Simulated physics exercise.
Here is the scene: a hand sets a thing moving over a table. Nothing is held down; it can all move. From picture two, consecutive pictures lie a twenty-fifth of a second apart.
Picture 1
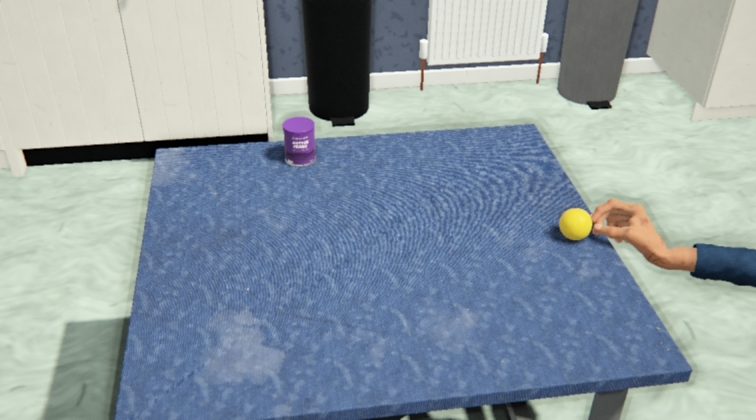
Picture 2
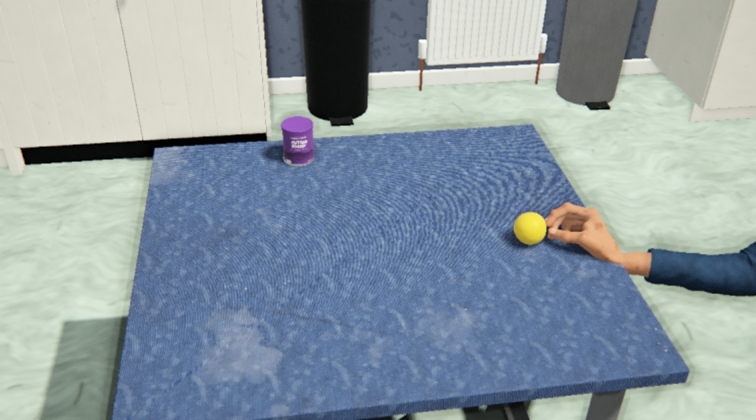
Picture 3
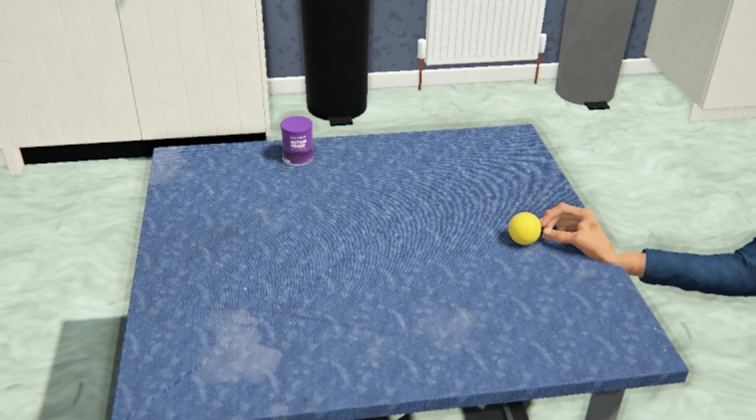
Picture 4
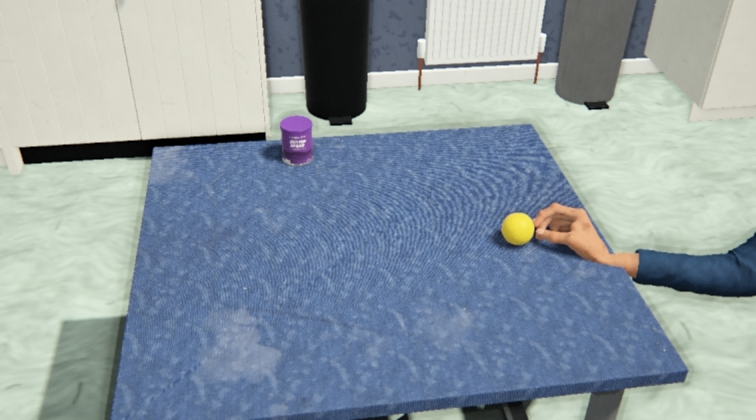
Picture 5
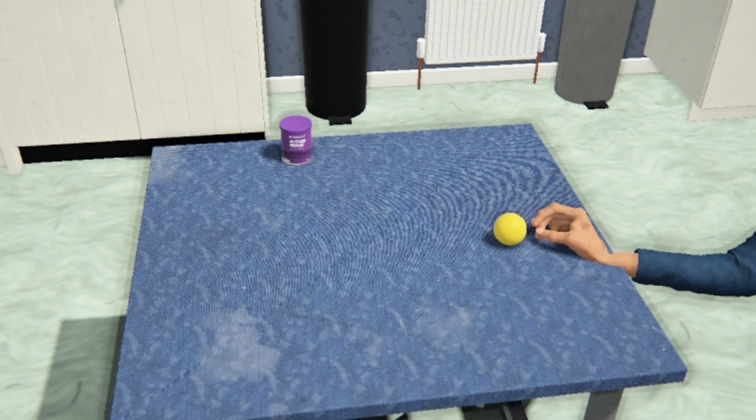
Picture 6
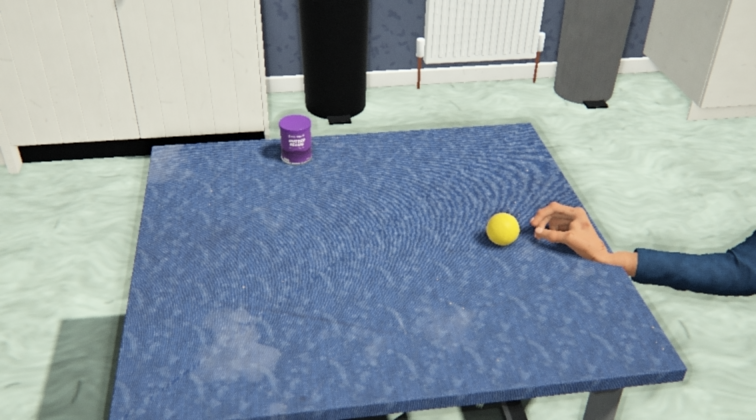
On a blue table with a purple tin, a hand pushes a yellow lemon left, then stays behind as it moves slightly further.
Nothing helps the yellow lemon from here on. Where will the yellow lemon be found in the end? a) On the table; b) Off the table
Answer: A.
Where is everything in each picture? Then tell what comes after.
The first frame shows under the hand; yellow lemon (576, 224).
The second frame shows under the hand; yellow lemon (530, 228).
The third frame shows under the hand; yellow lemon (525, 229).
The fourth frame shows yellow lemon (518, 229).
The fifth frame shows yellow lemon (510, 229).
The sixth frame shows yellow lemon (503, 229) displaced a little.
Then, 0.10 s past the last view, yellow lemon displaced about its own width near (488, 230).
Then, 0.30 s past the last view, yellow lemon displaced well along near (467, 232).
Finally, moved from the start, yellow lemon. Final places as the last picture's camera would see them, yellow lemon near (456, 233).
